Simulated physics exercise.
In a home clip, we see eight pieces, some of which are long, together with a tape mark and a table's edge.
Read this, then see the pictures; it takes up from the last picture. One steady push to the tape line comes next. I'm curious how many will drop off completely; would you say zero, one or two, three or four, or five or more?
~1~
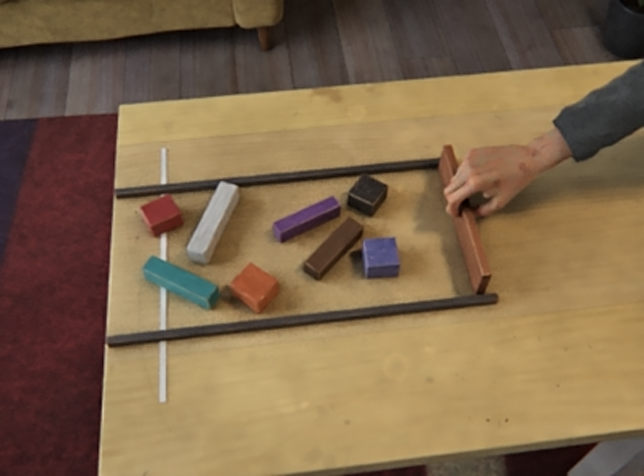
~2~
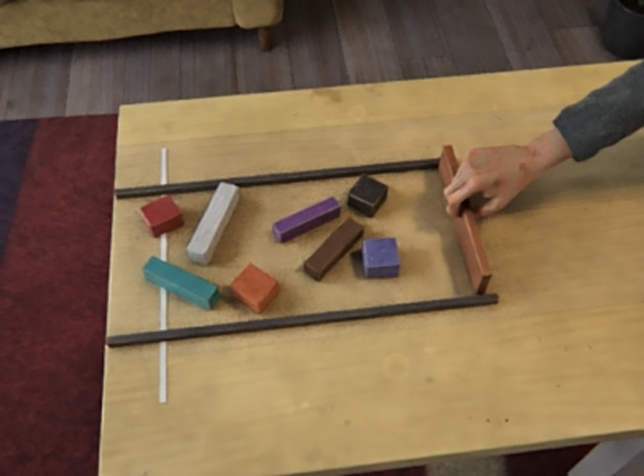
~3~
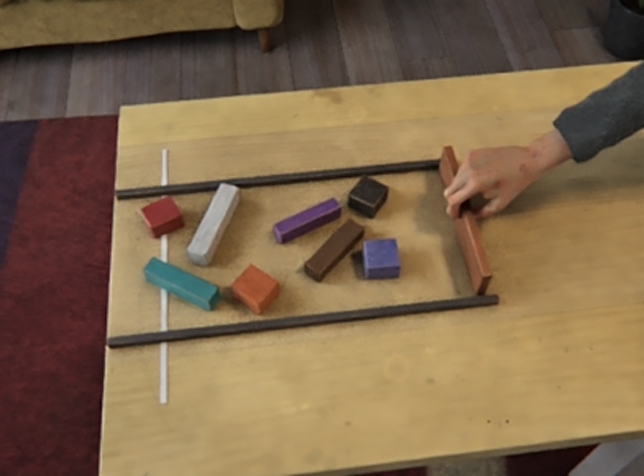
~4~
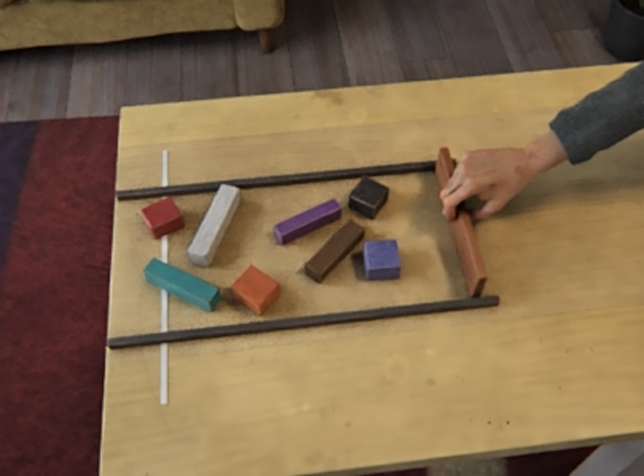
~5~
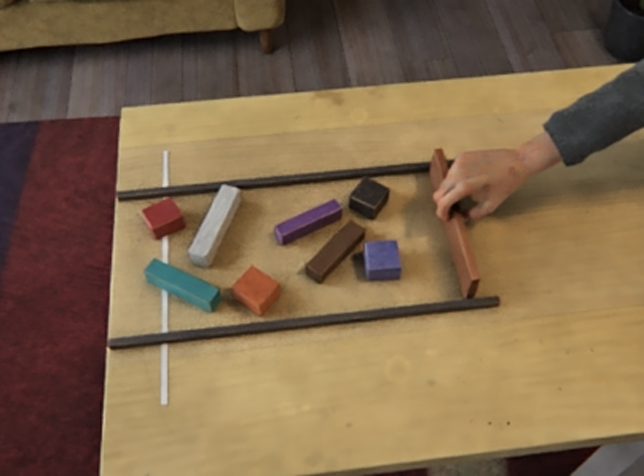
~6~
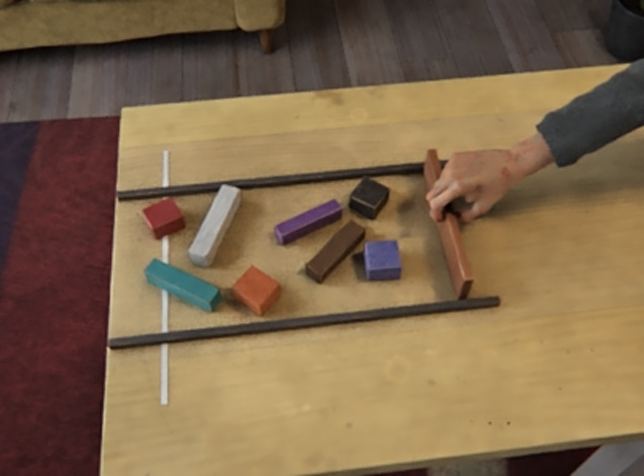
Three, or four.
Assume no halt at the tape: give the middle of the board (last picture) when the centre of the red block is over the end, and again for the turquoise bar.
At (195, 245) for the red block; at (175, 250) for the turquoise bar.
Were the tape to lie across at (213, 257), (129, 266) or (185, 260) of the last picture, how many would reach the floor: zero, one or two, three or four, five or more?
Trial 1 - none; trial 2 - at least five; trial 3 - either one or two.
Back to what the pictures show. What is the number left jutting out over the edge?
Count of overhanging things: 2.
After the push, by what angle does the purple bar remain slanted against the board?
Angle: Around 45°.
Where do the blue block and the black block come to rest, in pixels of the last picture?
You'll find the blue block at roughly (147, 287) and the black block at roughly (149, 205).
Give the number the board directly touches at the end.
Tally at the end: 4.
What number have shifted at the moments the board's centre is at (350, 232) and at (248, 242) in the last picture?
One spot: 4. Other spot: 8.
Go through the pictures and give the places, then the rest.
In the first frame, red block (162, 215); turquoise bar (181, 282); white bar (214, 222); board (463, 217); tape (163, 260).
In the second frame, turquoise bar (181, 283); purple bar (307, 220).
In the third frame, white bar (215, 224); blue block (381, 259).
In the fourth frame, red block (163, 218); brown stick (335, 251).
In the fifth frame, turquoise bar (182, 285); board (453, 221).
In the sixth frame, red block (164, 218); turquoise bar (183, 285); white bar (216, 225); board (447, 222); tape (165, 262).
Soon after, none off yet; red block at rest near (164, 218); turquoise bar at rest near (183, 285); white bar at rest near (216, 225).
Then, none off yet; red block at rest near (161, 218); turquoise bar moving near (174, 284); white bar moved a little near (191, 225).
At rest, the number that fall off is three or four; fallen, white bar, turquoise bar and red block.
